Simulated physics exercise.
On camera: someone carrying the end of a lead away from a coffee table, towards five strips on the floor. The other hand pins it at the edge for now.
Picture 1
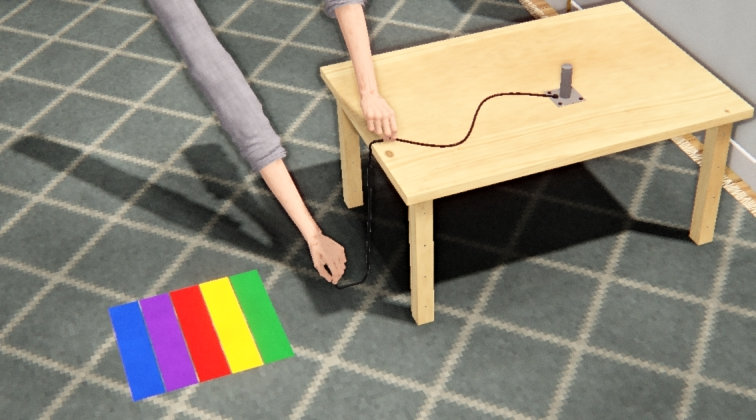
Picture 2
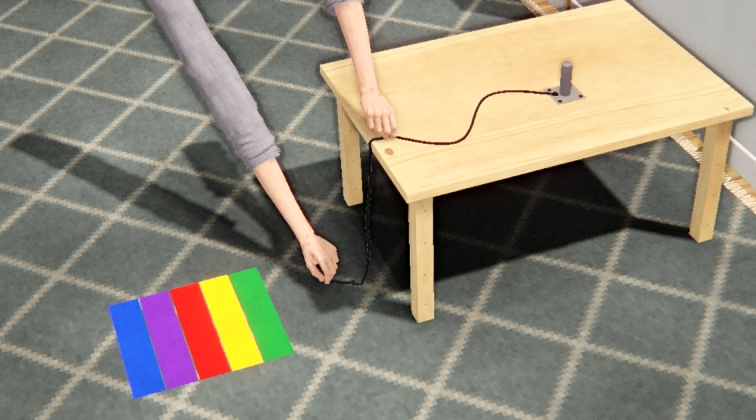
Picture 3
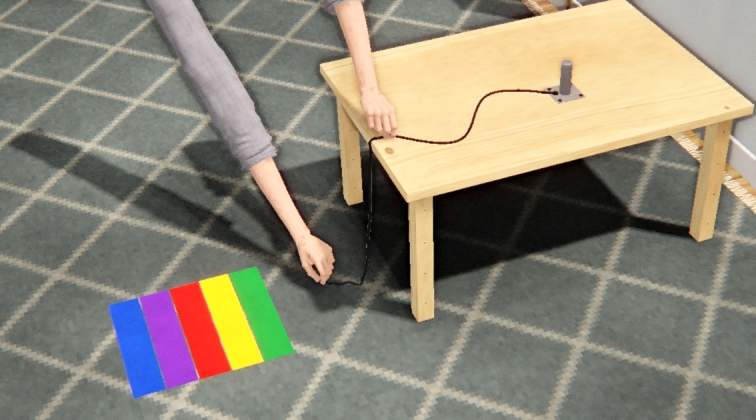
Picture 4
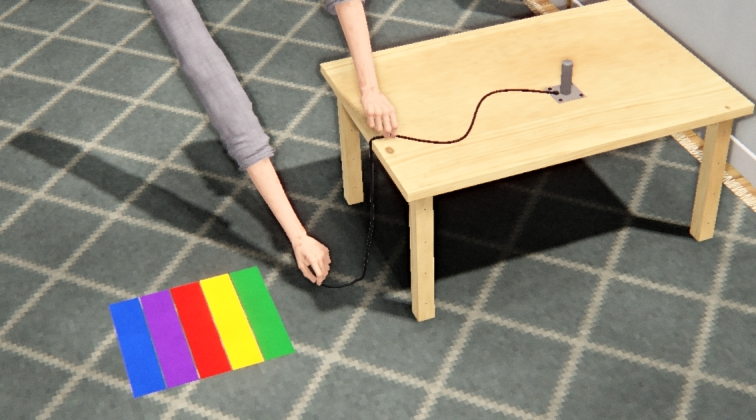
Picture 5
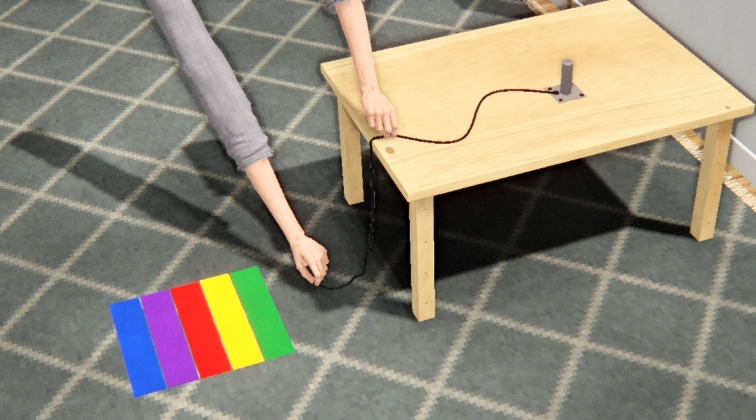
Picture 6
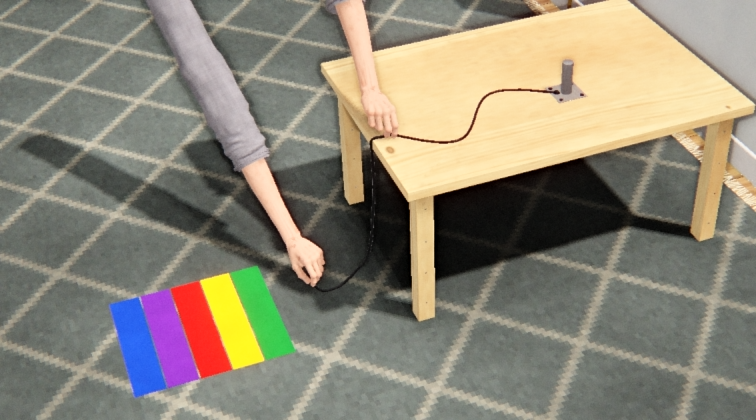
A pale wooden coffee table stands on a grey-green carpet with a cream diamond pattern, seen from above at an angle. A black lead runs from a grey post on the tabletop to the near left edge, where one hand pins it, while blue, purple, red, yellow and green strips lie at lower left. The other hand, low beside the table, draws the lead's end slightly left; the camera stays still.
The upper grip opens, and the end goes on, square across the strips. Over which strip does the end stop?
It gets as far as the purple strip.
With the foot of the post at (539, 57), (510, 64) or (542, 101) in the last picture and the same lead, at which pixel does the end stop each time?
About (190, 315), (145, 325) and (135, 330).
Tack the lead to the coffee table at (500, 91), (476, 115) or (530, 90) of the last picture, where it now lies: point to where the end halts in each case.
The places are (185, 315), (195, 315) and (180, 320).
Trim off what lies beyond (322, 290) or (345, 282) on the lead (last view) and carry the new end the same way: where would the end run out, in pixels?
About (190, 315) and (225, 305).
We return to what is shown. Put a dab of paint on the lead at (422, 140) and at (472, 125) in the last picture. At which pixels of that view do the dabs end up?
They go to (376, 142) and to (439, 124).
A little later, end near (234, 303); over yellow.
Next, end near (193, 314); over red.
When it is tight, end near (170, 320); over purple. The purple one.
